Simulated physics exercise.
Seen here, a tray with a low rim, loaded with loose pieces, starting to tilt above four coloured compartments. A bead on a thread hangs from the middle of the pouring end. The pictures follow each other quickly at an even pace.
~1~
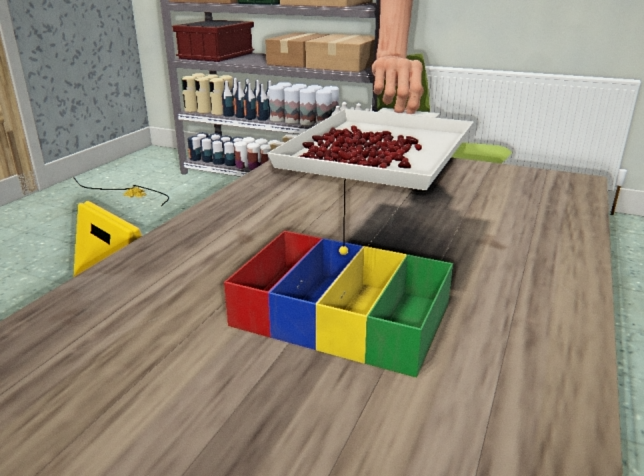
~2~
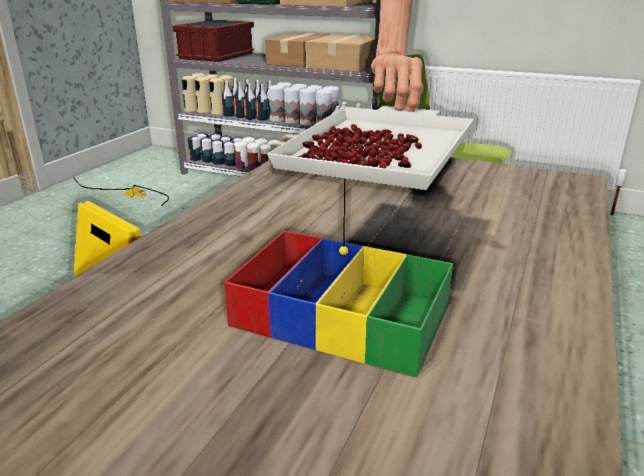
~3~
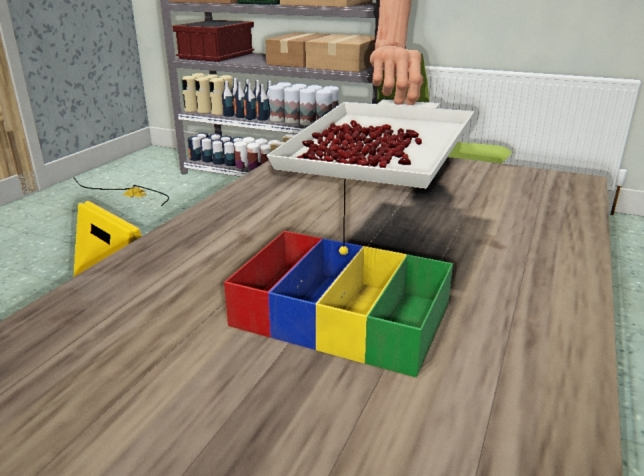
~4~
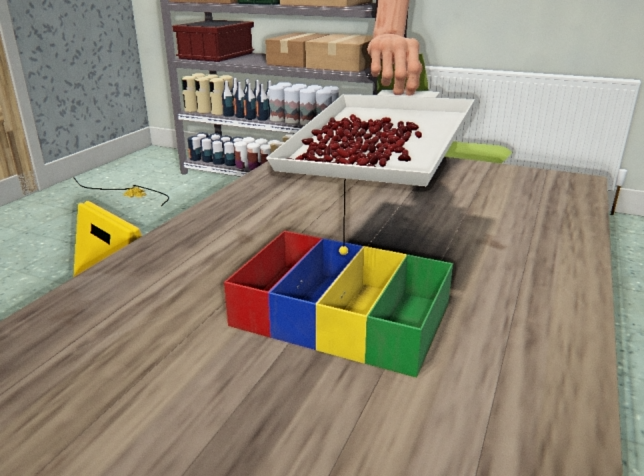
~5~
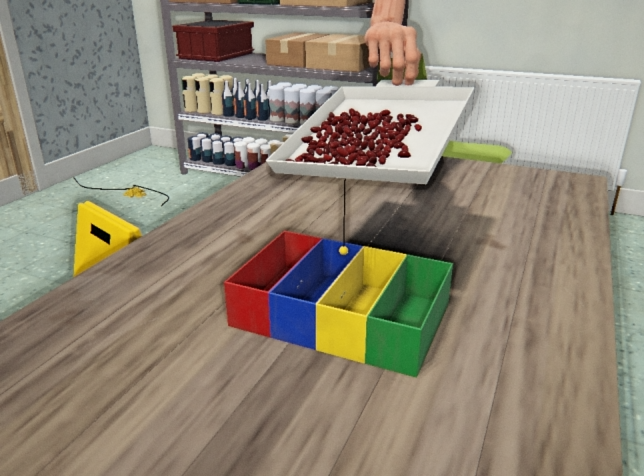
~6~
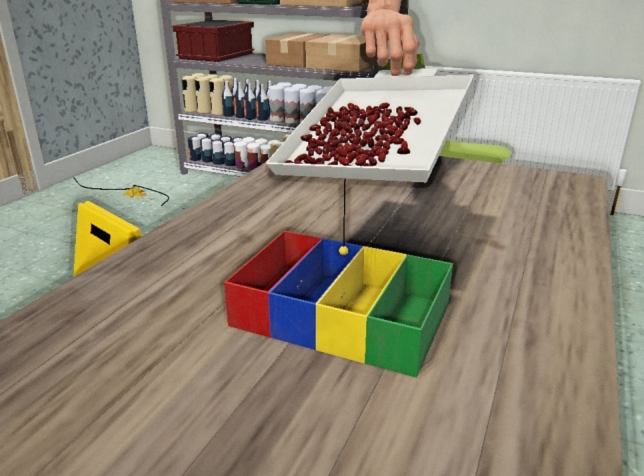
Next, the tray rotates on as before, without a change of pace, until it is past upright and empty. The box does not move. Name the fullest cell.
Fullest: The red cell.
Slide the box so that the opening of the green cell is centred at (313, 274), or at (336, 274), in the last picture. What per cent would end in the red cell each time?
Roughly 0 per cent, and 0 per cent.
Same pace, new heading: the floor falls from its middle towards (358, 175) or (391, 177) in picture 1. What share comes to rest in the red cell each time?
First some 10, then 0 per cent.
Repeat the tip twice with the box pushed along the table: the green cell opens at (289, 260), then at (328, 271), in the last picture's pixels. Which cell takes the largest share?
The first try: The green one. The second: That yellow cell.
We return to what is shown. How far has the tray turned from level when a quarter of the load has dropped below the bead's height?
Near 105 degrees.
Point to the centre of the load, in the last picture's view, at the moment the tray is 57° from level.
Close to (325, 129).
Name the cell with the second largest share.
Next in line is that blue cell.
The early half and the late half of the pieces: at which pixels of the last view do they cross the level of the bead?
Early half (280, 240), late half (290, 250).
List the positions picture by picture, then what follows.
In the first picture, corners of the pouring end (274, 152) and (427, 173), level; middle of the load (361, 148), kidney beans; bead on its thread (344, 251); red cell (248, 305); blue cell (293, 317); yellow cell (341, 329); green cell (392, 342).
In the second picture, corners of the pouring end (274, 153) and (427, 173), level; middle of the load (361, 147).
In the third picture, corners of the pouring end (273, 154) and (427, 172), tipped barely, lowest at the left corner; middle of the load (360, 145).
In the fourth picture, corners of the pouring end (273, 156) and (426, 170), tipped a little, lowest at the left corner; middle of the load (360, 141).
In the fifth picture, corners of the pouring end (272, 159) and (425, 168), tipped a little, lowest at the left corner; middle of the load (360, 137).
In the sixth picture, corners of the pouring end (272, 161) and (424, 167), tipped clearly, lowest at the left corner; middle of the load (359, 133); red cell (248, 305); blue cell (293, 317); yellow cell (341, 329); green cell (392, 342).
Just after the last frame, tray tipped steeply; every one on the tray.
A moment on, tray tipped right over; almost all on the tray; just a few in the red cell; just a few falling or outside the box.
Further on, tray tipped past a quarter turn; roughly two thirds in the red cell; roughly a quarter in the blue cell; just a few in the yellow cell; about a tenth falling or outside the box.
When it is over, tray tipped past a quarter turn; roughly two thirds in the red cell; roughly a quarter in the blue cell; just a few in the yellow cell; not one in the green cell; about a tenth outside the box.
